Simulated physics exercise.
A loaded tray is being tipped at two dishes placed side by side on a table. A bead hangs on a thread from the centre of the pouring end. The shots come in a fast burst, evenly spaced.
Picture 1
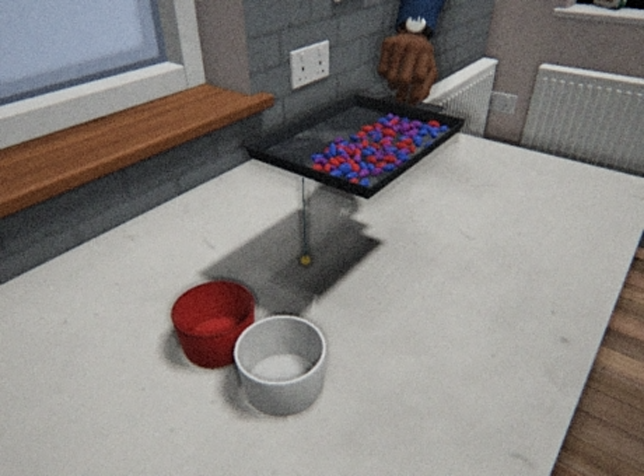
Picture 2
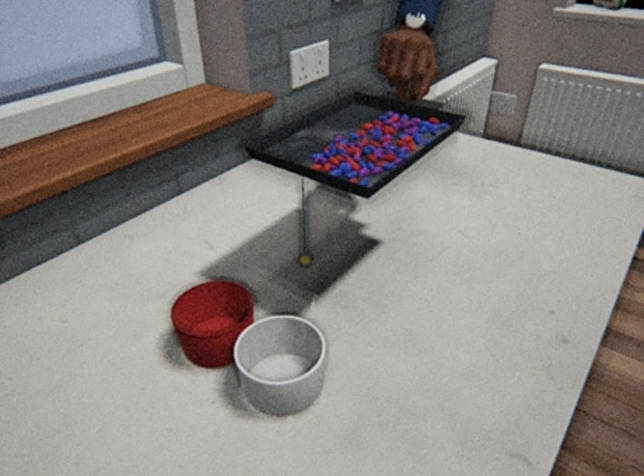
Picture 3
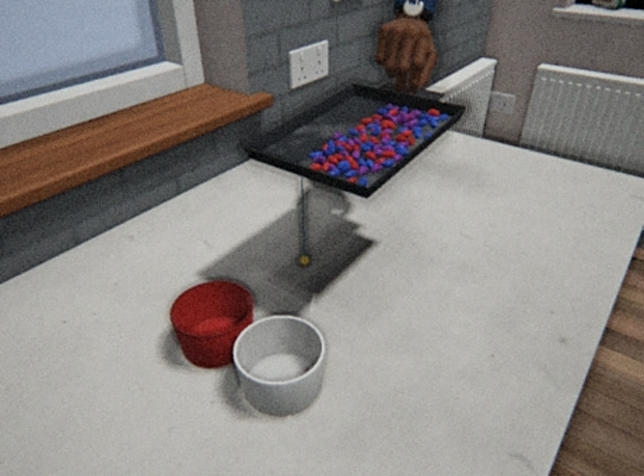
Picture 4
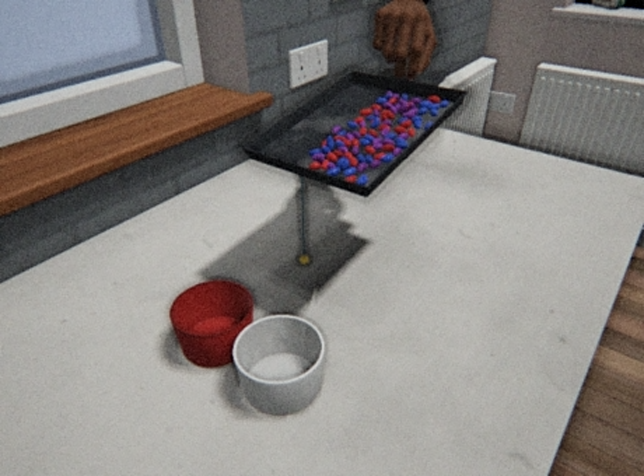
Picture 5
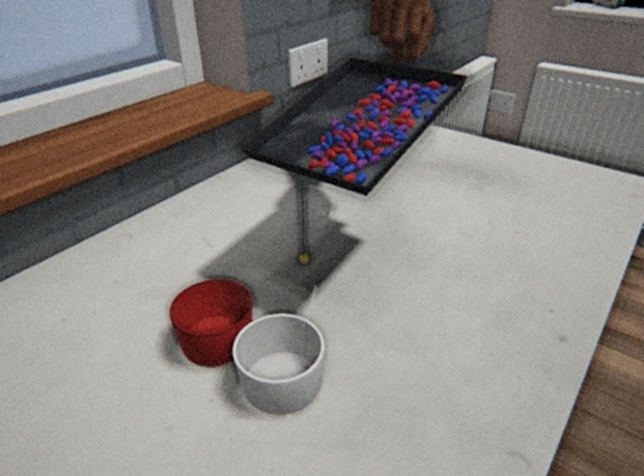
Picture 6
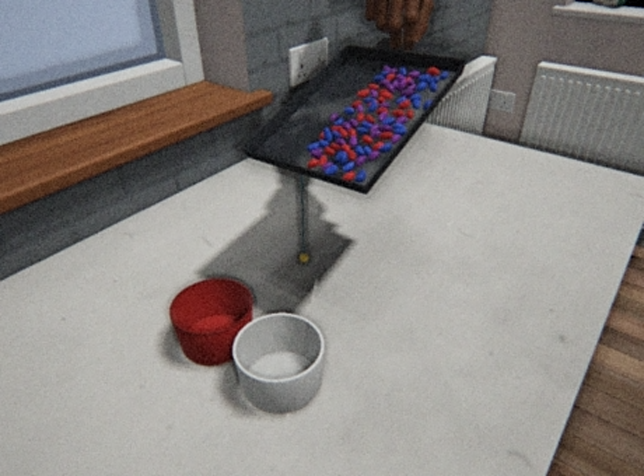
The clip opens on a dark tray of red, blue and purple jelly beans held above a pale table, with a red dish and a white dish side by side below. A hand at the far end lifts that end steadily, steepening the tray, while the dishes and the hanging bead stay nearly still.
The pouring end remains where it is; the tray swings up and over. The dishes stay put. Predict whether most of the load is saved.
Most likely the spill will be the greater part.
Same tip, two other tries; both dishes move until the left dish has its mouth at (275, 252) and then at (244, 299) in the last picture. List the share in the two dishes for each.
The first try yields 20% and the second yields 30%.
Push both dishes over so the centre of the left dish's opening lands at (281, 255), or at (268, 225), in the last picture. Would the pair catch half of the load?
At place one the minor share; at place two the minor share.
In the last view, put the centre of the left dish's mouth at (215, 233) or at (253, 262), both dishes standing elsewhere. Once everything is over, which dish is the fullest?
Trial one goes to the right of the two, trial two to the left of the two.
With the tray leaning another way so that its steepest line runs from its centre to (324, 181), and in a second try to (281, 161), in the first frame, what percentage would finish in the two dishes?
Lab note: Try one about 10 %, try two about 0 %.
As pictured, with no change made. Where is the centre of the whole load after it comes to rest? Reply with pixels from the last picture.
Somewhere around (254, 315) in the final view.
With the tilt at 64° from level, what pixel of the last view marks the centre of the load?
The centre of the load shows up near (306, 147) in the last view.
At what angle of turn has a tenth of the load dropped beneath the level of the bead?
90° or so.
Soon, tray tipped steeply; nearly all on the tray; a stray few in the air.
A while on, tray tipped past a quarter turn; about a third on the tray; a stray few in the right dish; a small part outside both; about half in the air.
Towards the end, tray tipped past a quarter turn; a small part in the right dish; a stray few in the left dish; nearly all outside both.
Finally, tray tipped past a quarter turn; a small part in the right dish; a stray few in the left dish; nearly all outside both.
